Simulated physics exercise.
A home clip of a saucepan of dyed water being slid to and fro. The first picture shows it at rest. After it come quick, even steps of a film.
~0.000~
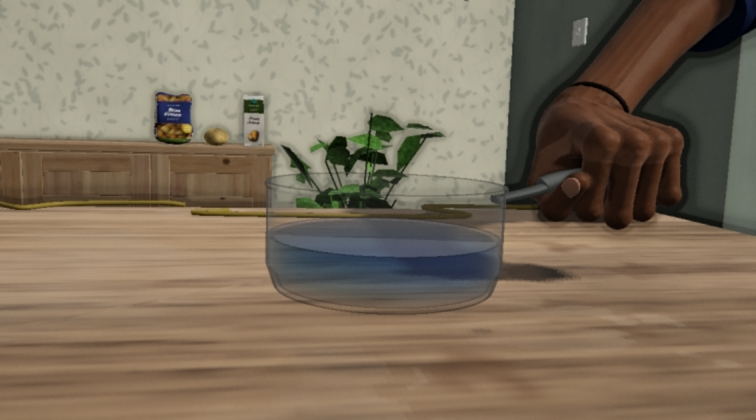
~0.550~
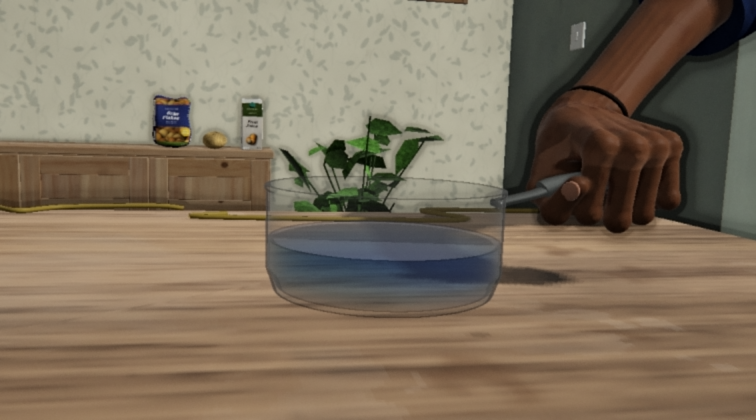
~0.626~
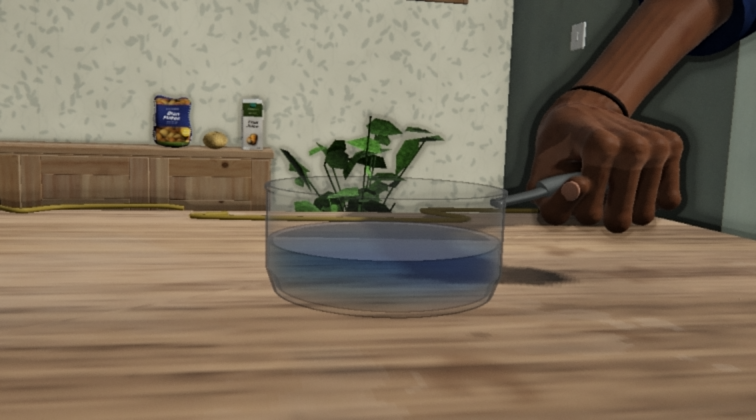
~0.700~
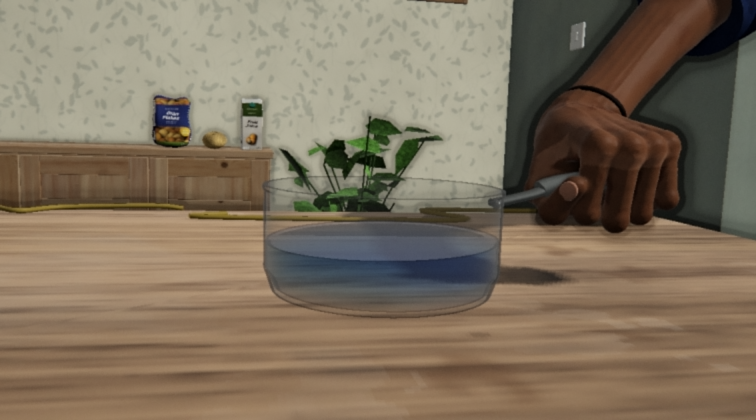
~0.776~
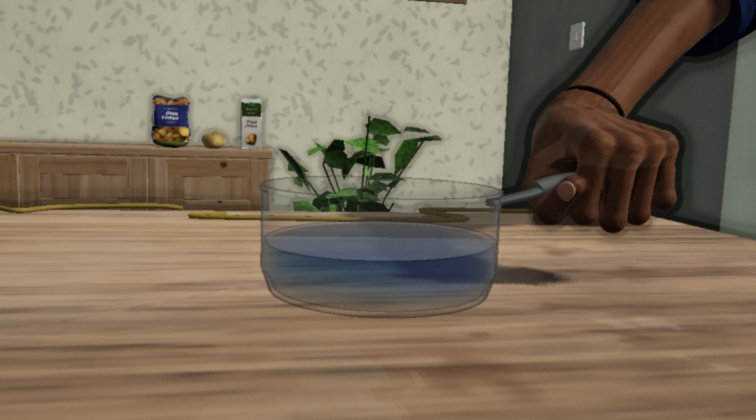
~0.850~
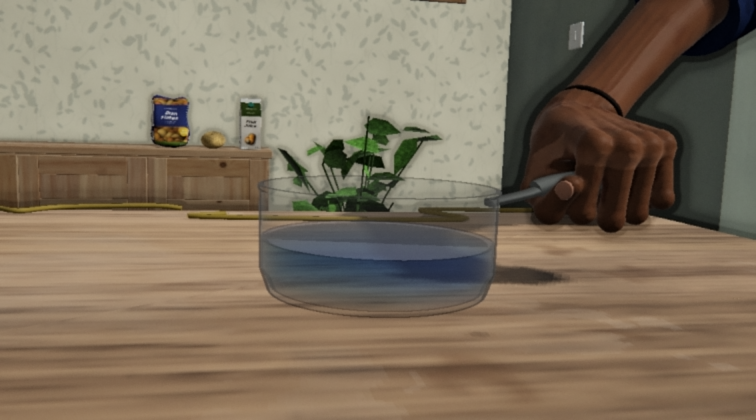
A clear saucepan about half full of blue water sat on a wooden table, a hand on its handle, then slid very slightly left while the water's surface stayed about level.
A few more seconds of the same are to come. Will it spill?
As it turns out, it keeps it all in.
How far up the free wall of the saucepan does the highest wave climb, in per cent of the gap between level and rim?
Some 30 per cent.
Around 1.1 s, the highest wave so far stays far below the rim.
Around 2.3 s, the highest wave so far climbs under half way to the rim.
Around 5.2 s, the highest wave so far climbs under half way to the rim; nothing has left it.
